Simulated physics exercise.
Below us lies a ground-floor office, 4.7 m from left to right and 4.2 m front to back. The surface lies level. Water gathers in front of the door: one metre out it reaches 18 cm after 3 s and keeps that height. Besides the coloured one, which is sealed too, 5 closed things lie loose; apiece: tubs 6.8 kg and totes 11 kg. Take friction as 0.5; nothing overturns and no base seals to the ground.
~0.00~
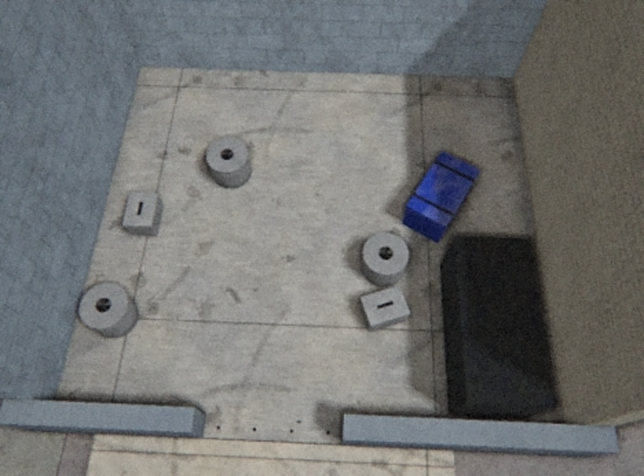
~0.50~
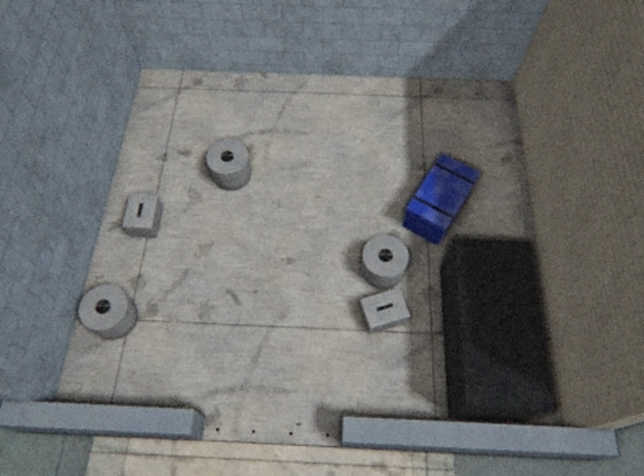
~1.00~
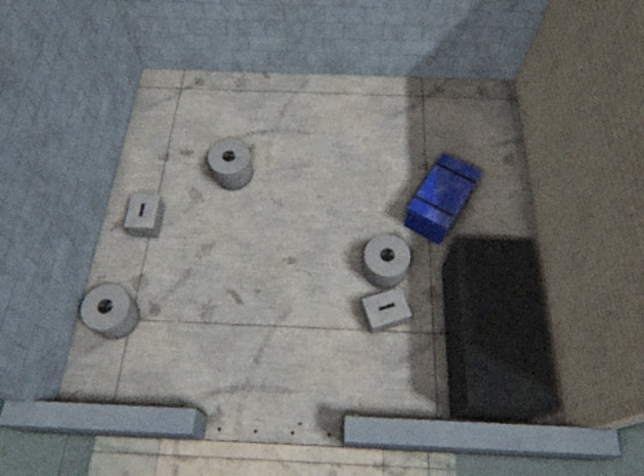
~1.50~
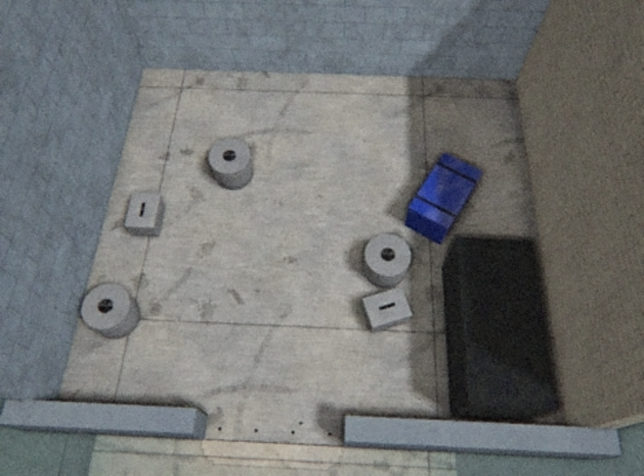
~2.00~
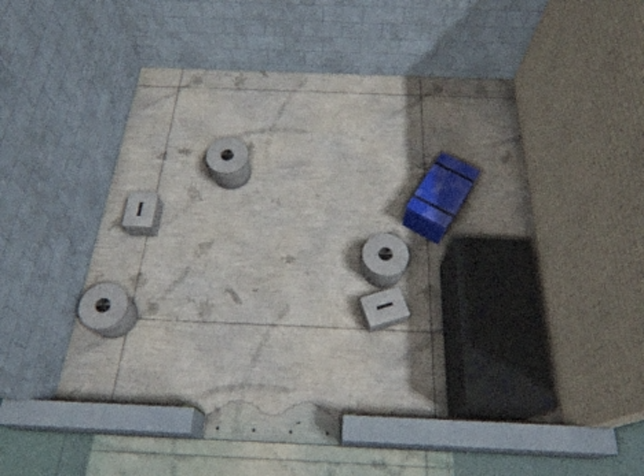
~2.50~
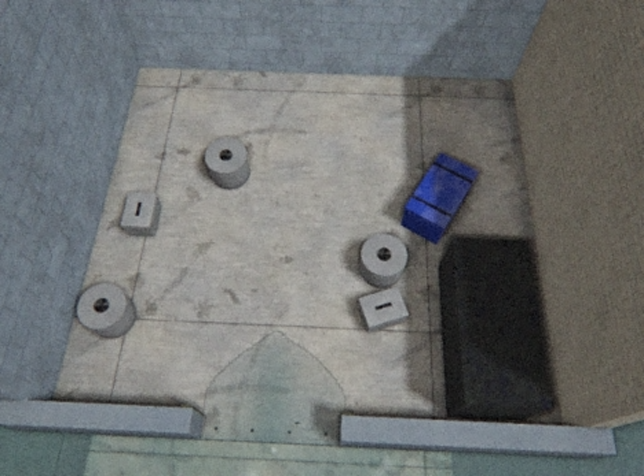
Greenish water spreads through the doorway onto the floor while the blue trunk stays still.
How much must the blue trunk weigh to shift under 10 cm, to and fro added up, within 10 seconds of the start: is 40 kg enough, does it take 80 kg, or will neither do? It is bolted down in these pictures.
I expect that the smaller load will do.
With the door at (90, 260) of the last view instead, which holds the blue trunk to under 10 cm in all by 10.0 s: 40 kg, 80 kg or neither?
Then the smaller load will do.
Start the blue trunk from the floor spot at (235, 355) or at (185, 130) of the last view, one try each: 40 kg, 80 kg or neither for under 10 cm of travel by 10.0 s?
In turn: Only the larger holds; the smaller is enough.
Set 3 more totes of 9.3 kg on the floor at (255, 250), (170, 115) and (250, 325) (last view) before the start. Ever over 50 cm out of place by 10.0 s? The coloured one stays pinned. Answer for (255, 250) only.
It is less.
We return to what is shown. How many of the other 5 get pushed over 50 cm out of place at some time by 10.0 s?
I count 1.
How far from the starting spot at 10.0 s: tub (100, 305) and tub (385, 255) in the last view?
In that order: 0 cm, 20 cm.
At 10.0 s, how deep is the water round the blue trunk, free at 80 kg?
About 3 cm.
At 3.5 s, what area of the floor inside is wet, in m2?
About 3.5 m2.
After 3.5 s the blue trunk would be 0 cm from its start with 40 kg and 0 cm from its start with 80 kg; 0 cm of water round it then.
After 4.5 s the blue trunk would be 0 cm from its start with 40 kg and 0 cm from its start with 80 kg; 0 cm of water round it then.
After 7.0 s the blue trunk would be 0 cm from its start with 40 kg and 0 cm from its start with 80 kg; 1 cm of water round it then.
After 10.0 s the blue trunk would be 0 cm from its start with 40 kg and 0 cm from its start with 80 kg; 3 cm of water round it then.
